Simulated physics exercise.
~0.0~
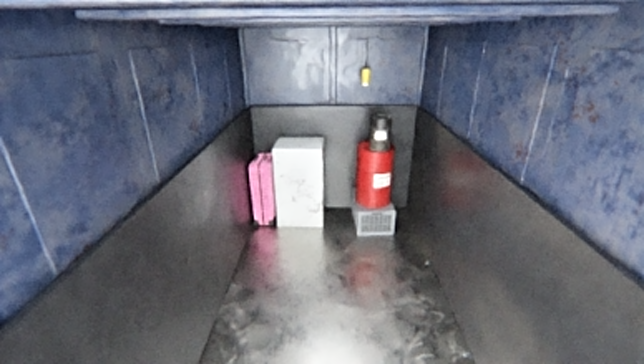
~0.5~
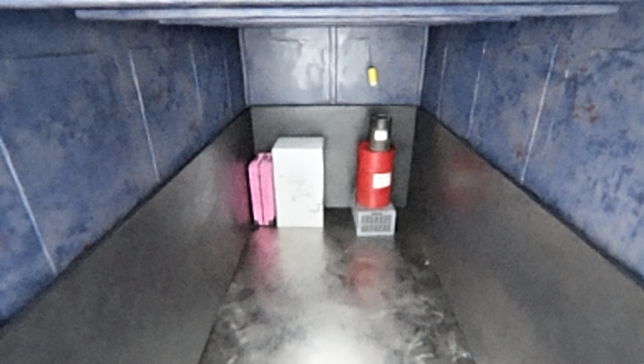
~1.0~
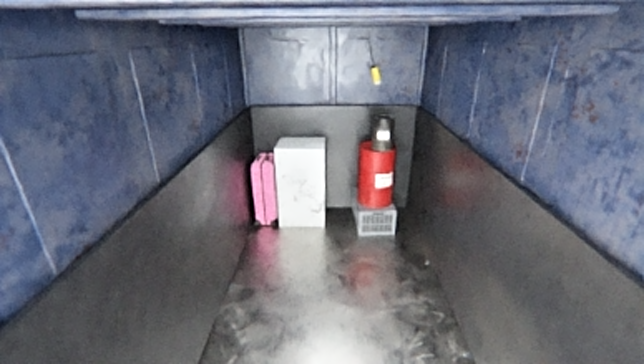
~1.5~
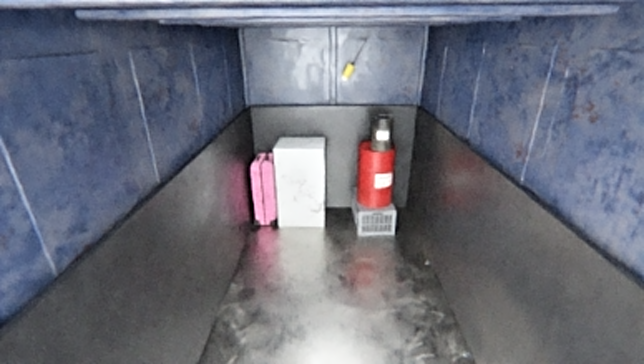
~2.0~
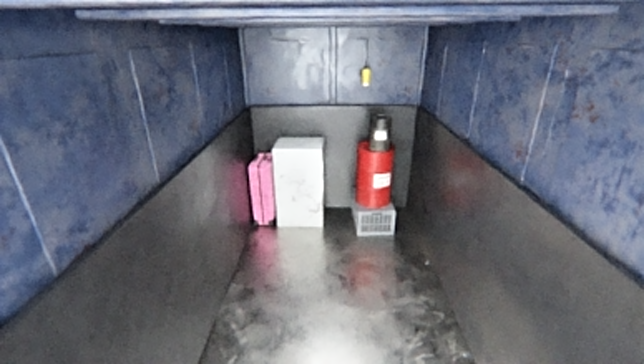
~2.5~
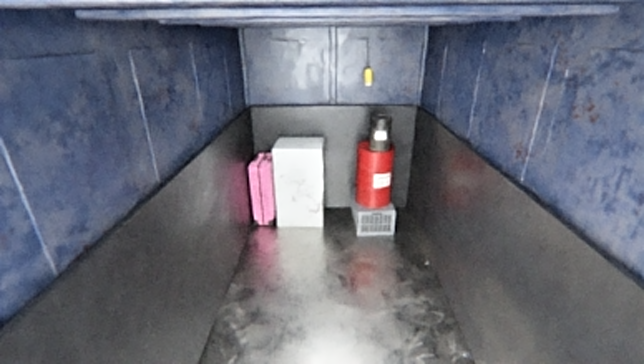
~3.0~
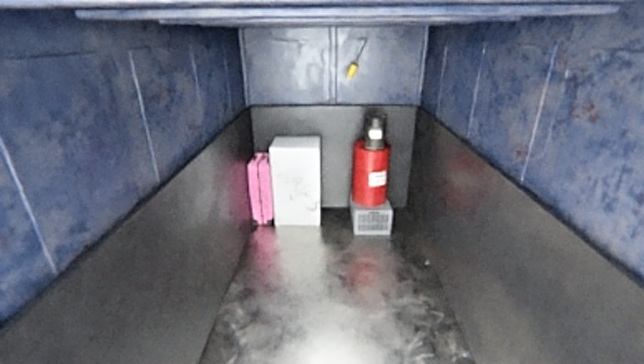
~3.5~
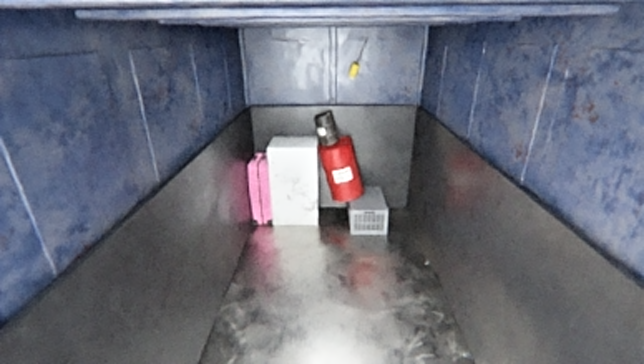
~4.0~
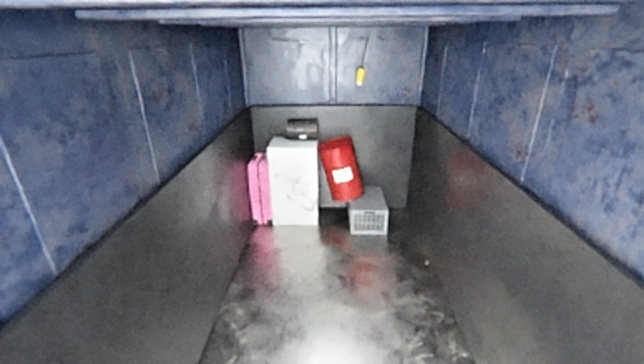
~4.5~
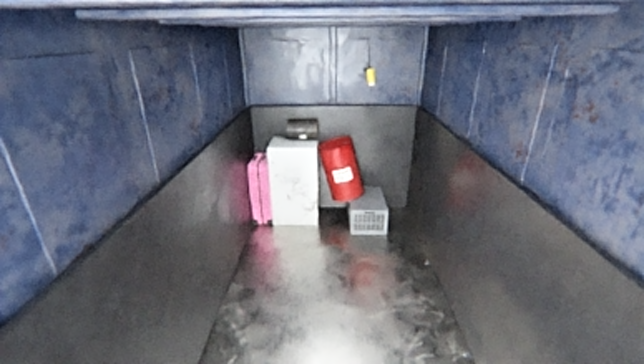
In the dim load bay of a van with blue upper walls, a pink case and a white appliance stand at the far end beside a red drum on a grey chest, with a black canister on top of the drum. A small yellow lamp sways overhead while everything below stays still. Then the drum and canister edge left and tip together towards the appliance. The canister drops onto its side on top of the appliance. The drum ends up leaning left between the appliance and the chest, while the pink case still stands at the left.
